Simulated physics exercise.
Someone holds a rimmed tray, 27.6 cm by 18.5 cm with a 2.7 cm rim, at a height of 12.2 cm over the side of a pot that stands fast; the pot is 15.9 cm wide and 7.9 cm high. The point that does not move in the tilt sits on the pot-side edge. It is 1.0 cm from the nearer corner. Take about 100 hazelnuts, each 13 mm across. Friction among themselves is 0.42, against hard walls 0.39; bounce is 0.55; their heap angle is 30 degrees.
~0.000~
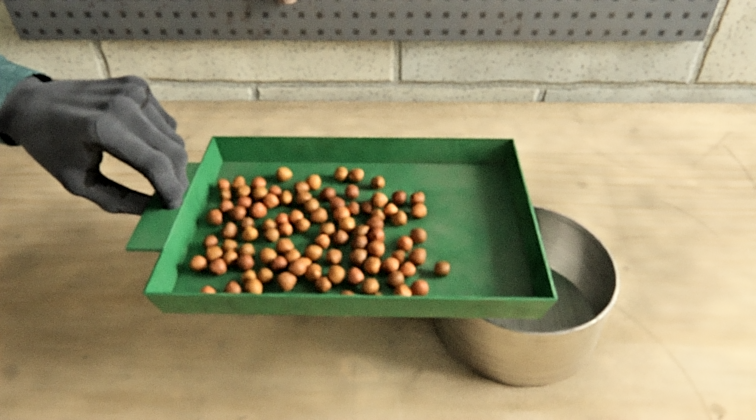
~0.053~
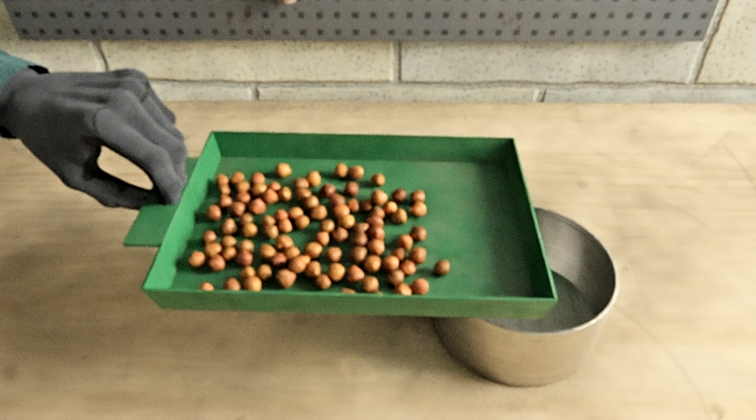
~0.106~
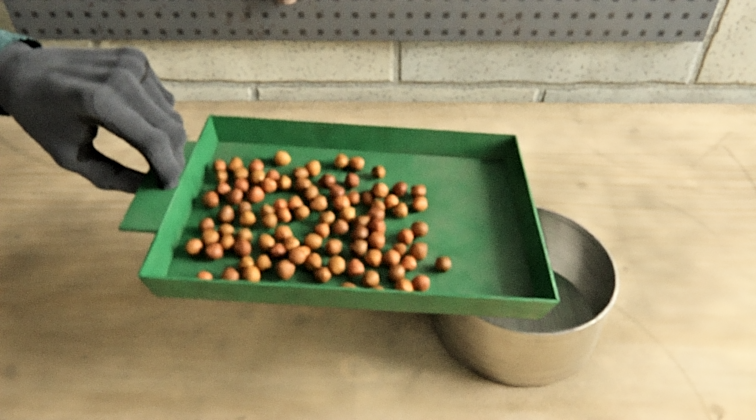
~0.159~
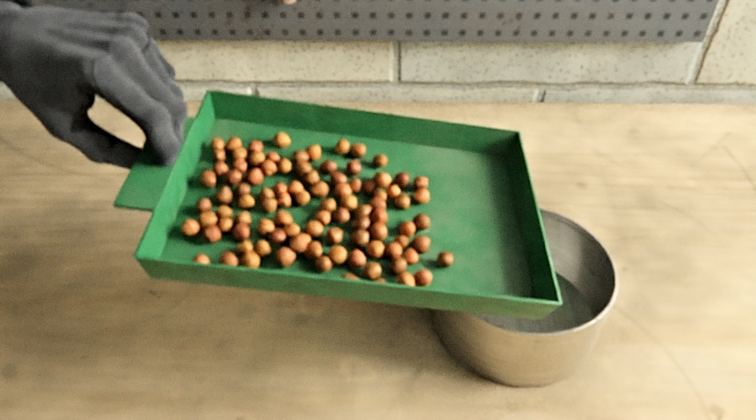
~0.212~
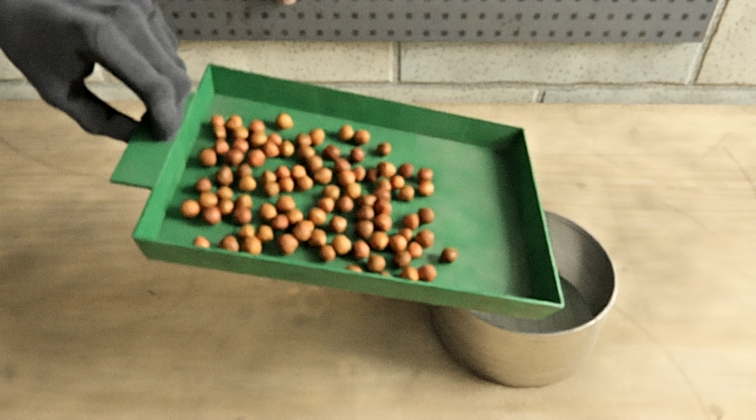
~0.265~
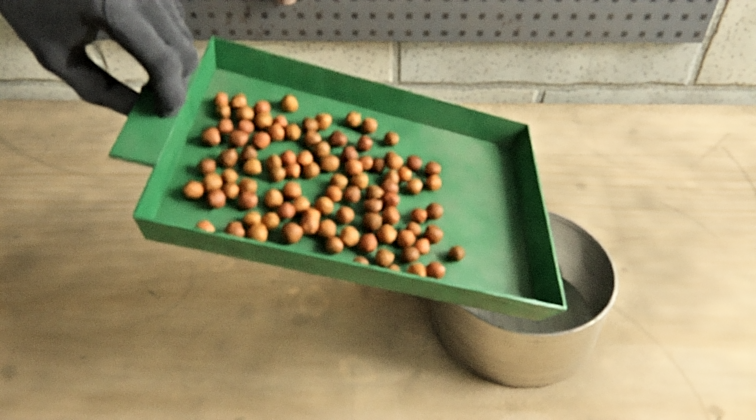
A dark grey hand at the left grips the tab of a green rimmed tray above a pale wooden worktop, seen from the front and slightly above, with a pale block wall and grey pegboard behind. Many round orange-brown nuts lie spread over the tray's left and middle, and a silver metal pot stands beneath its right end. The hand raises the left side, tilting the tray down toward the right, while the nuts shift slightly rightward and the view stays still.
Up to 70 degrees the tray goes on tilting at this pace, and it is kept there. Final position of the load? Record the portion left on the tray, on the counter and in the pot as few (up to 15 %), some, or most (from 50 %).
Result. Tray: Most; counter: Some; pot: Few.
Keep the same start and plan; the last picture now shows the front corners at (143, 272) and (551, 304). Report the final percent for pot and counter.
That works out as pot 0 and counter 0.
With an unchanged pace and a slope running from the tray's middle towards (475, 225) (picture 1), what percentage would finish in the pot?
Something like 15 per cent of the pieces.
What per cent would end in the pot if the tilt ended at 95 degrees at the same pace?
0 per cent.
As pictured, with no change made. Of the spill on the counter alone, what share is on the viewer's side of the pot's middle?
Share: Roughly 100 %.
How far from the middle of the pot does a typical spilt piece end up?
Some 18 centimetres.
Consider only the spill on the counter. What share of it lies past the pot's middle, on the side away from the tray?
Estimate: Roughly 90 per cent of the pieces.
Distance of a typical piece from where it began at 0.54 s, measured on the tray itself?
By then it sits near 10 cm from where it began.
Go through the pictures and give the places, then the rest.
The first picture shows tray tilt 0 degrees, front corners at (153, 288) and (547, 293); middle of the pieces at (326, 230); pot at (525, 261).
The second picture shows tray tilt 1 degrees, front corners at (152, 283) and (548, 294); middle of the pieces at (326, 228).
The third picture shows tray tilt 4 degrees, front corners at (149, 271) and (550, 295), lowest corner right front; middle of the pieces at (326, 219).
The fourth picture shows tray tilt 9 degrees, front corners at (145, 251) and (552, 297), lowest corner right front; middle of the pieces at (327, 206).
The fifth picture shows tray tilt 14 degrees, front corners at (144, 231) and (555, 299), lowest corner right front; middle of the pieces at (330, 194).
The sixth picture shows tray tilt 19 degrees, front corners at (145, 211) and (558, 301), lowest corner right front; middle of the pieces at (338, 182); pot at (524, 262). The tray's pace is about 95 degrees a second.
After 0.54 s, tilt 44 degrees; the tray holds 100 %, the pot 0 %.
After 0.72 s, tilt 61 degrees; the tray holds 100 %, the pot 0 %.
Then, at 1.03 s, tilt 70 degrees; the tray holds 75 %, the pot 0 %.
By 2.4 s all is still; tray 65 %, counter 35 %, pot 0 %.
